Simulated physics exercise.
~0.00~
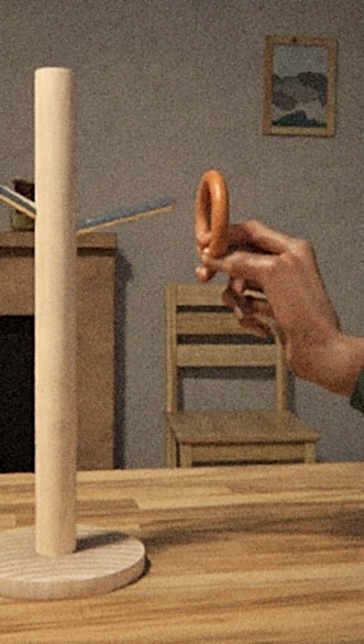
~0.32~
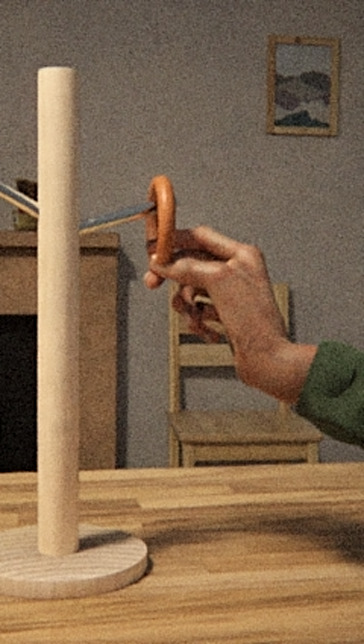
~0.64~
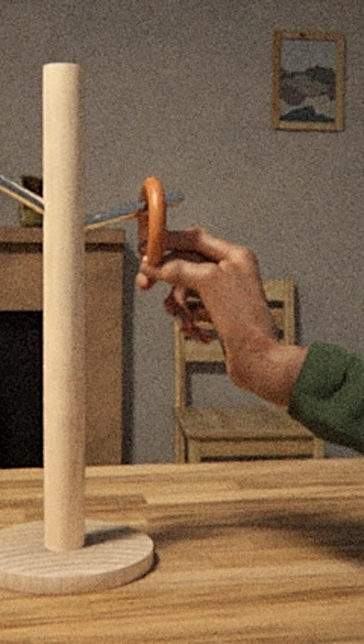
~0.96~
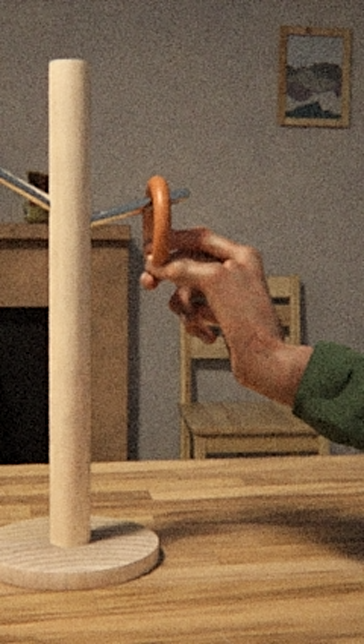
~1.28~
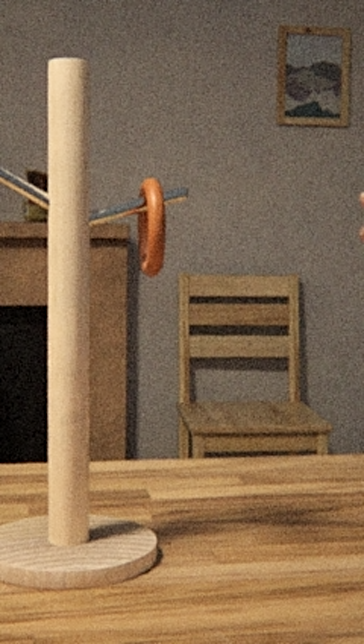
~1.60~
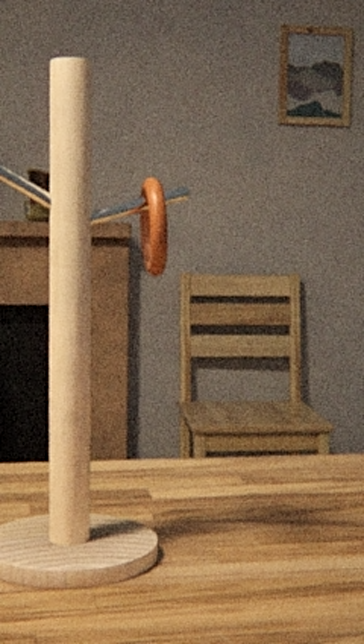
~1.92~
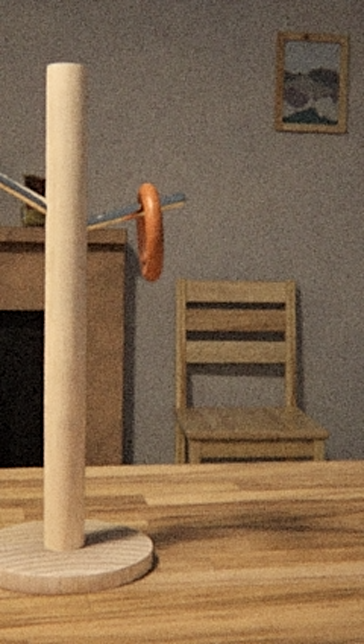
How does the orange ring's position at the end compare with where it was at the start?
At the start the ring was held up in the hand, off to the right of the peg. By the end it was farther left and slightly lower, hanging on the stand's peg.
